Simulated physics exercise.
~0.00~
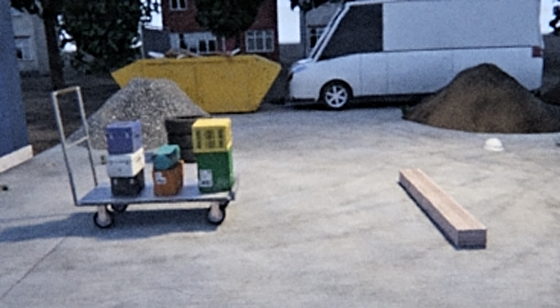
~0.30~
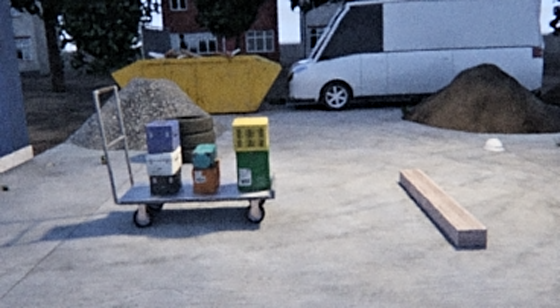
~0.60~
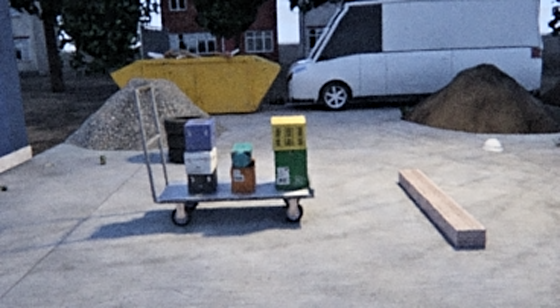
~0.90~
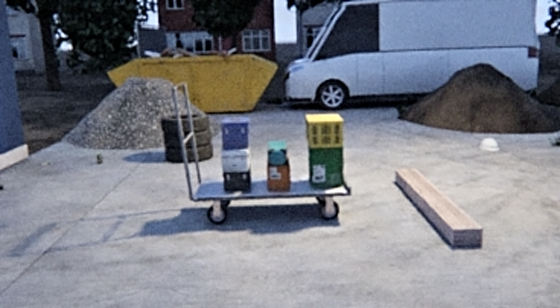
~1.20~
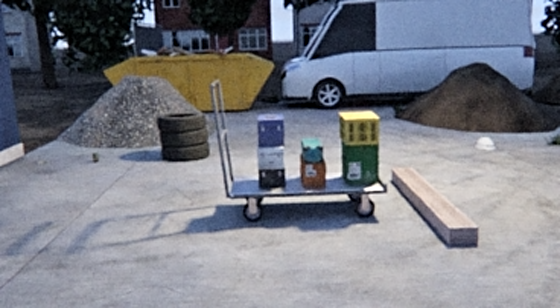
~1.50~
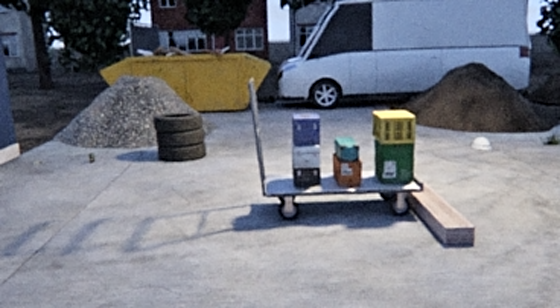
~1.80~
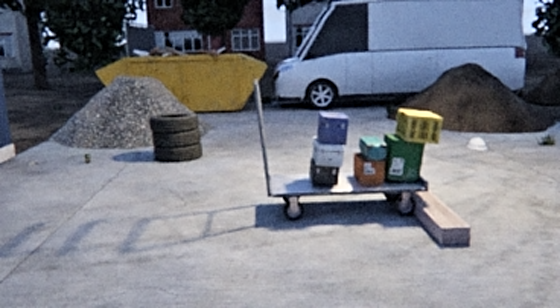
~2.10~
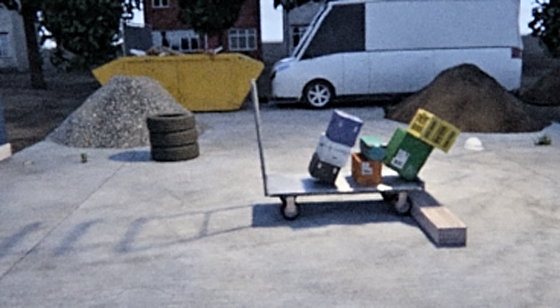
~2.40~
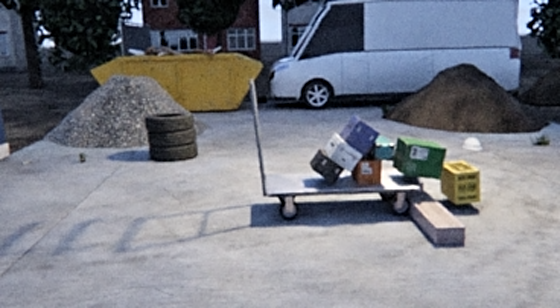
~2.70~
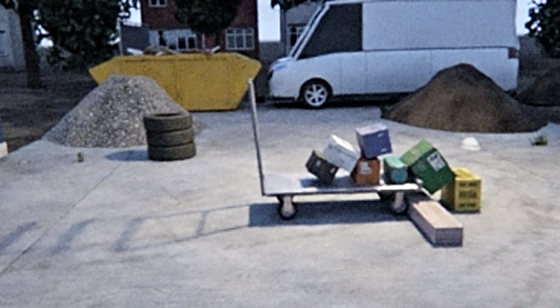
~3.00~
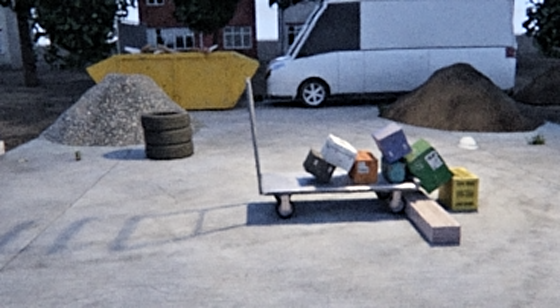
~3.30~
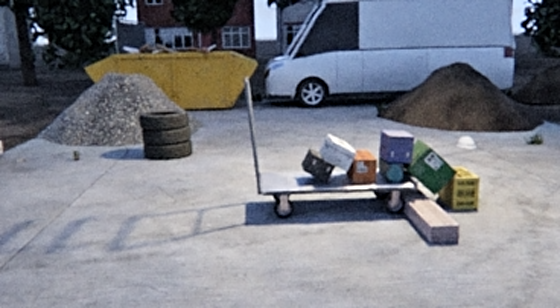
To begin with, a flat trolley stacked with coloured boxes rolls to the right across a paved yard, past gravel heaps, a yellow skip, stacked tyres and a white van. Its front wheels meet a long kerb and it stops abruptly. The stacks keep going, leaning and toppling to the right. The yellow crate tumbles over the front edge to the ground, and the green parcel tips after it. The blue box rolls over behind them. Finally, the yellow crate rests beyond the deck with the green parcel slanting against it, while the other boxes lie jumbled on the trolley.
